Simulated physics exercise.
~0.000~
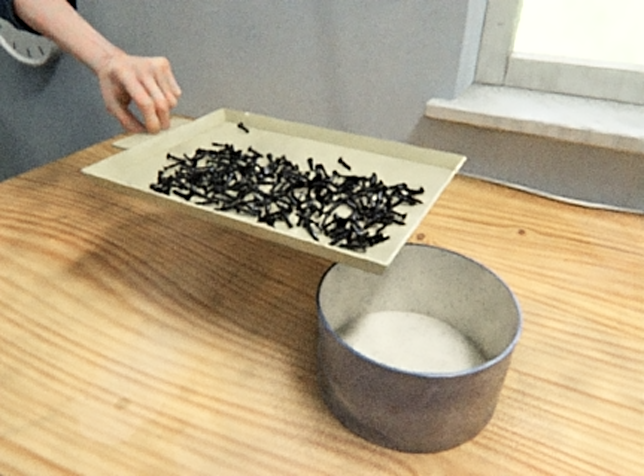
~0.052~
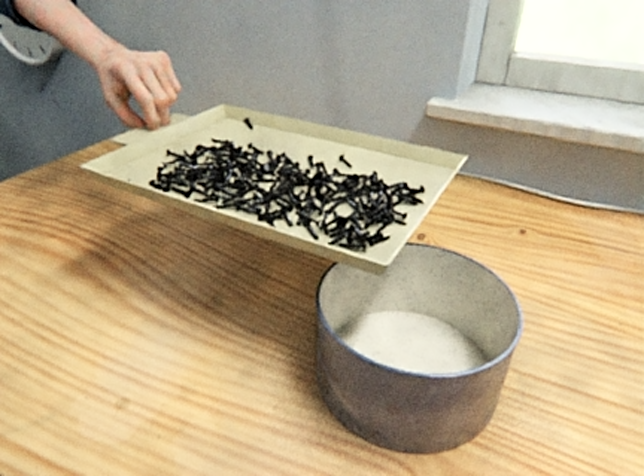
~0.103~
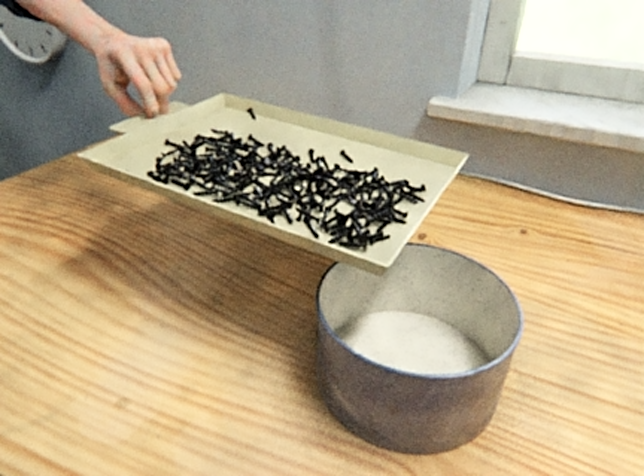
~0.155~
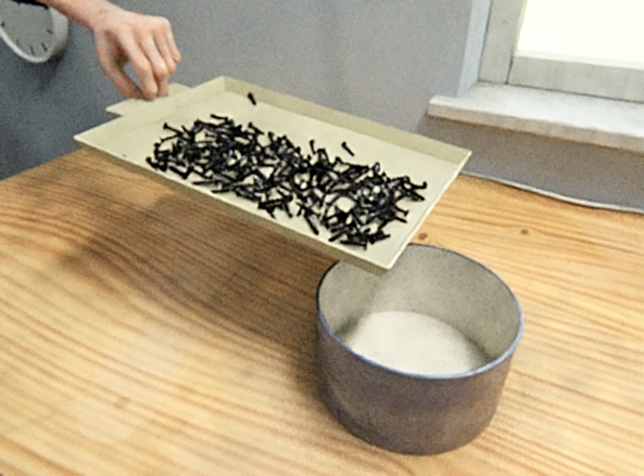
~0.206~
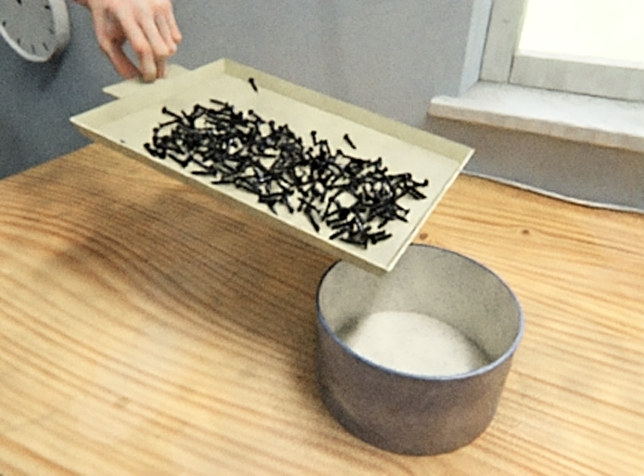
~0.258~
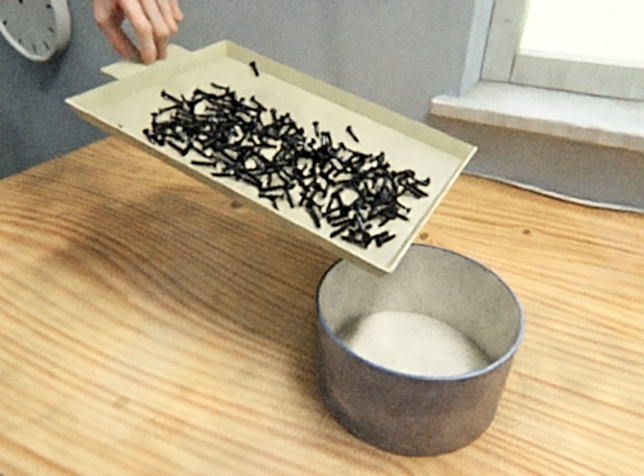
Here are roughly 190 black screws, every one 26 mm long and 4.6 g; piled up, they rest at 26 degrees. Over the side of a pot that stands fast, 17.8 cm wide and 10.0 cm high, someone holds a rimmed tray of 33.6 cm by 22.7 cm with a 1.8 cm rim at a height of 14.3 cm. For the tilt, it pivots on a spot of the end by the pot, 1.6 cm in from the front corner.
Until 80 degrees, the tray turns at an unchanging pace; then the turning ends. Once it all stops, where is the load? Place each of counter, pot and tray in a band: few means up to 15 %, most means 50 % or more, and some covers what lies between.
Counter: Few; pot: Most; tray: Few.
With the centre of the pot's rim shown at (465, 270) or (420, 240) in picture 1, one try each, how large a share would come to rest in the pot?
Around 60 per cent, then around 15 per cent.
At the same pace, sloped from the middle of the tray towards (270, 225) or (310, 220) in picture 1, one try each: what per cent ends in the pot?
First try: Around 40 percent; second try: Around 85 percent.
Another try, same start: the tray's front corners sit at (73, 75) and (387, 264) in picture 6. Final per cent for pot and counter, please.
Split: Pot = 95, counter = 5.
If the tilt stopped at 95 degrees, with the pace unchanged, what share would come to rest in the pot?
That comes out at some 95 per cent.
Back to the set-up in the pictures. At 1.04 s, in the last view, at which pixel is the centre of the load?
(441, 279), roughly.
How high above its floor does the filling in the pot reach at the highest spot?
Measured height: Approx. 2.5 cm.
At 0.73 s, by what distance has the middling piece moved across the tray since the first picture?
It has moved some 9 cm from its start.
After 0.73 s, tilt 46 degrees; the tray holds 100 %, the pot 0 %.
After 1.04 s, tilt 67 degrees; the tray holds 45 %, the pot 45 %.
After 1.45 s, tilt 80 degrees; the tray holds 5 %, the pot 90 %.
By 2.1 s all is still; counter 5 %, pot 95 %, tray 0 %.
